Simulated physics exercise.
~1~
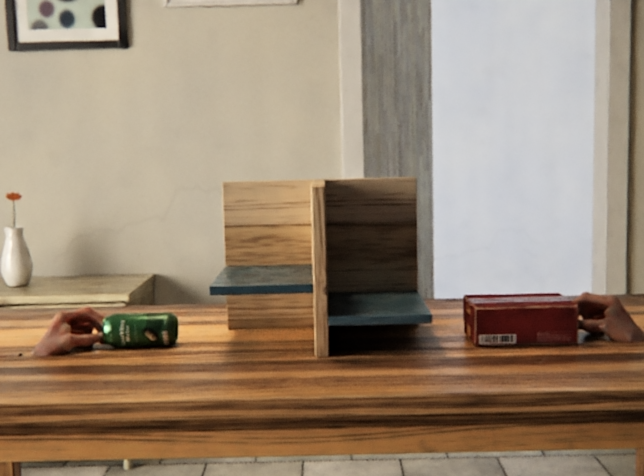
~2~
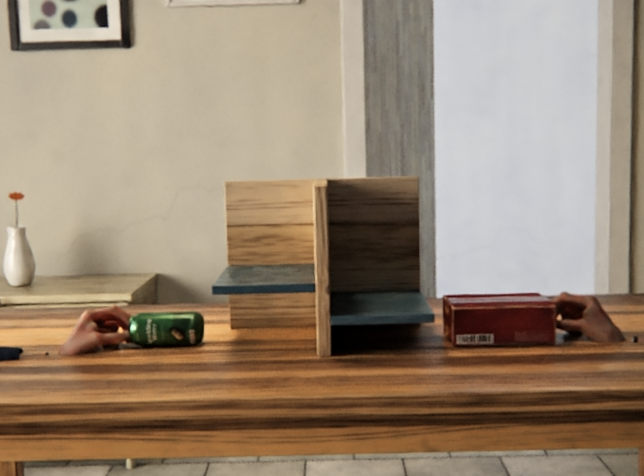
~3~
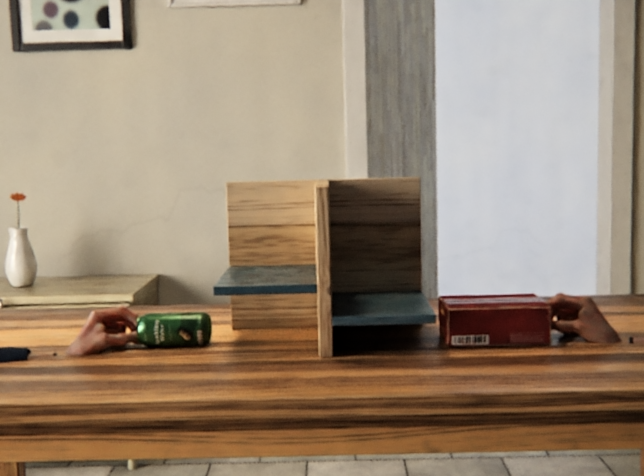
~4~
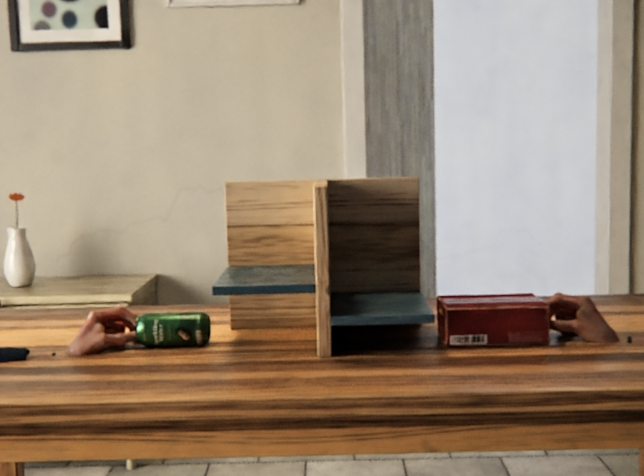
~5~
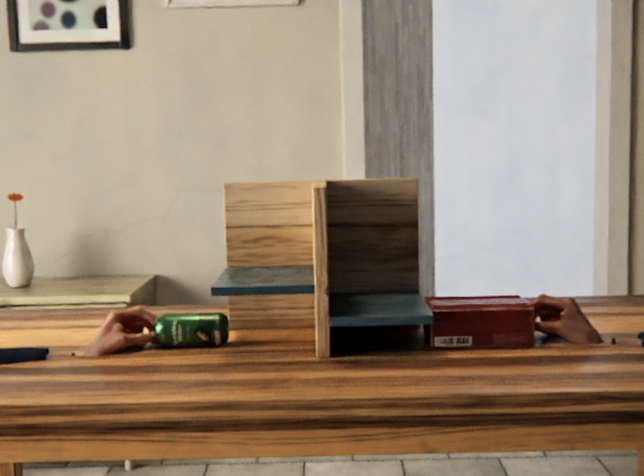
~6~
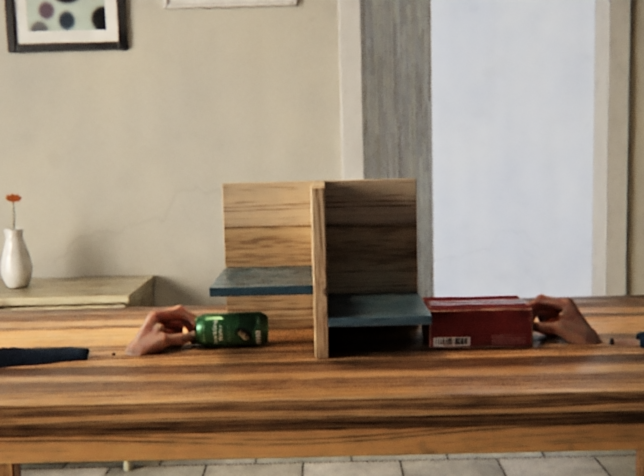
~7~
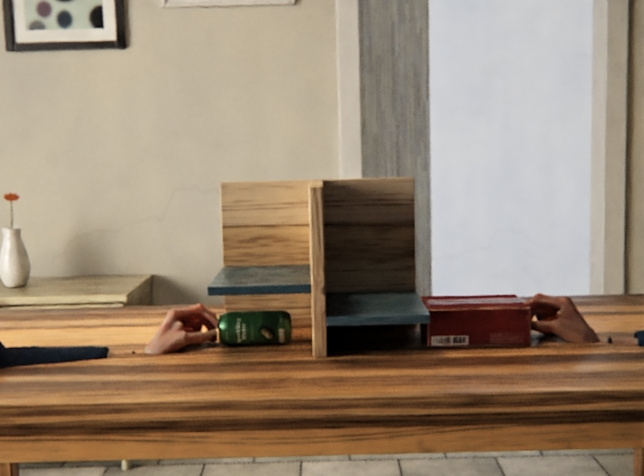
Two hands pushing a green can and red box toward a two-sided shelf, the can sliding under, the box stopping at the edge.
